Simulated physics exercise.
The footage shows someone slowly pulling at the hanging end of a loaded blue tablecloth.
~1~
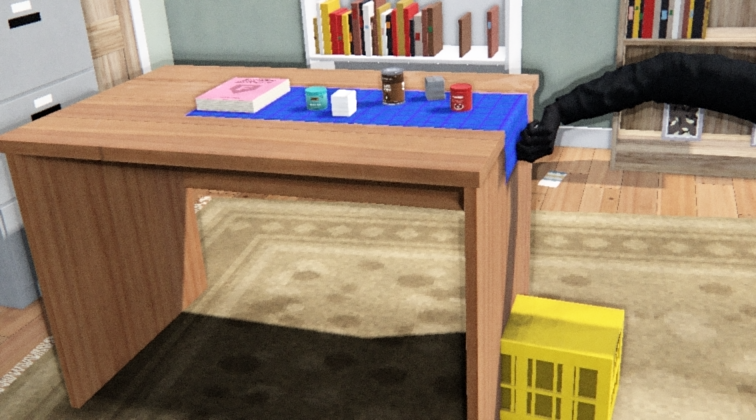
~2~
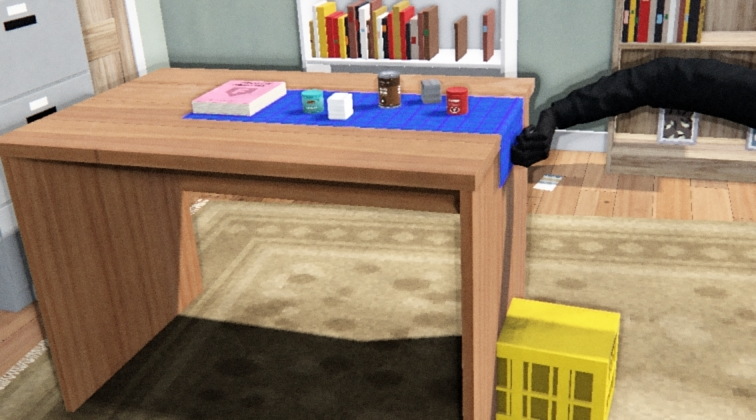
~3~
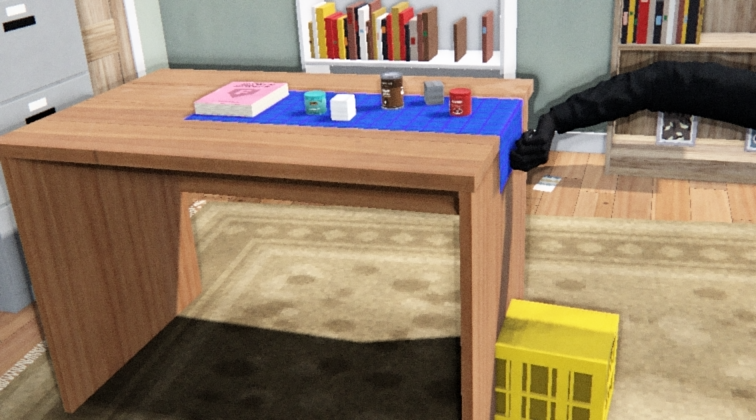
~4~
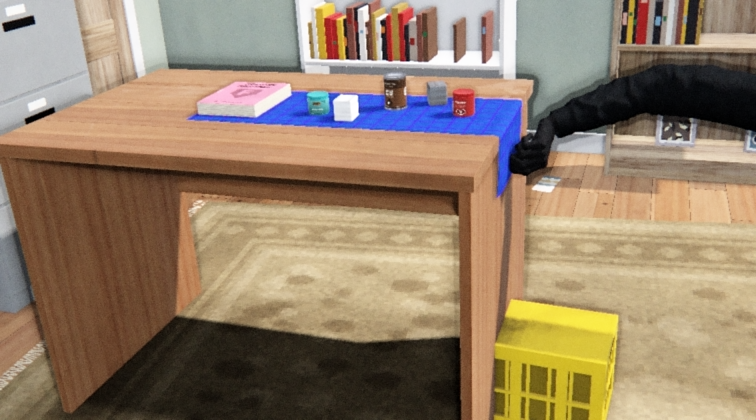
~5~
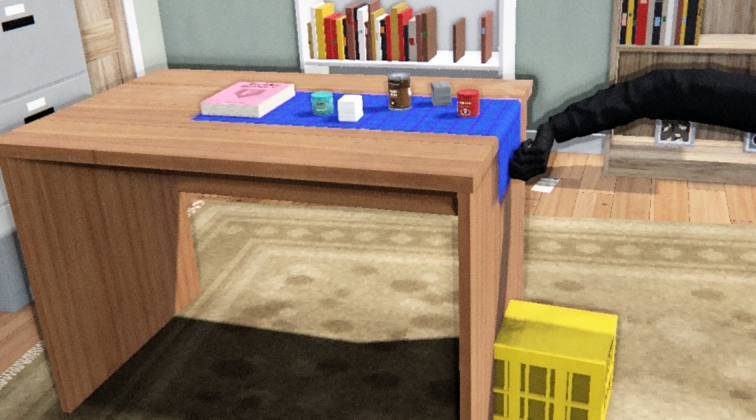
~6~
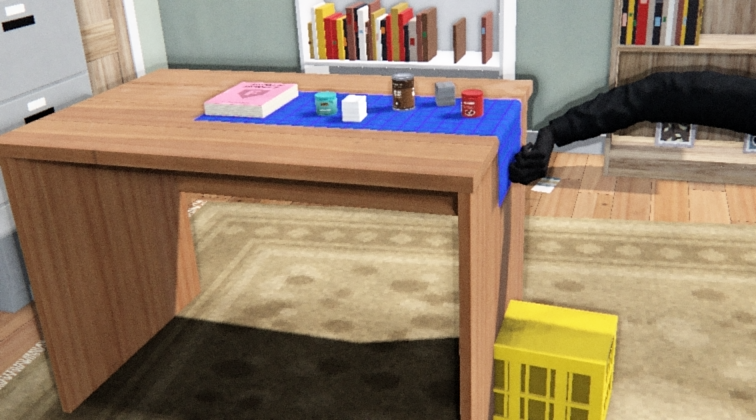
The clip opens on a wooden table where a pink book, small pots, a can and cubes sit on a blue cloth, above a yellow crate. A black-sleeved arm at right slowly pulls the hanging end downward, and the cloth and the items on it creep slightly rightward, all still upright.
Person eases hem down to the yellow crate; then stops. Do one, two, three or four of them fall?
The drop will claim four items.
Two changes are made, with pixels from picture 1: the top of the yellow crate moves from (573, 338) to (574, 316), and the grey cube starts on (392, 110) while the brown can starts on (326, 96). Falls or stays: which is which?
Observed: Grey cube departs; brown can remains seated.
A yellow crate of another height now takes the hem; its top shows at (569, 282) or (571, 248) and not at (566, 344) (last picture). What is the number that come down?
Counts: 2, 1.
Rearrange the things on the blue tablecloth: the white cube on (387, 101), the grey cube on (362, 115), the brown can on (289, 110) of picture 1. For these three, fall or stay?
Result - the white cube comes off, the grey cube comes off, and the brown can stays put.
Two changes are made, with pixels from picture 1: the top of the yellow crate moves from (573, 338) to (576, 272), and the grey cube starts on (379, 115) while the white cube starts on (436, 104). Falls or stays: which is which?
As for the grey cube, it stays in place; as for the white cube, it leaves the top.
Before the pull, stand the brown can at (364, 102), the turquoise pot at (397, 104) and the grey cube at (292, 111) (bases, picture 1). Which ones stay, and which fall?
Start with the brown can, which is lost; next the turquoise pot, which is lost; last the grey cube, which is kept.
A little later, hem near (511, 229); red pot gone.
Next, hem near (512, 271); red pot and grey cube gone.
Later still, hem near (513, 307); red pot, grey cube and brown can gone.
When it is over, hem on the crate; red pot, grey cube, brown can and white cube gone. The count of fallen things is four.
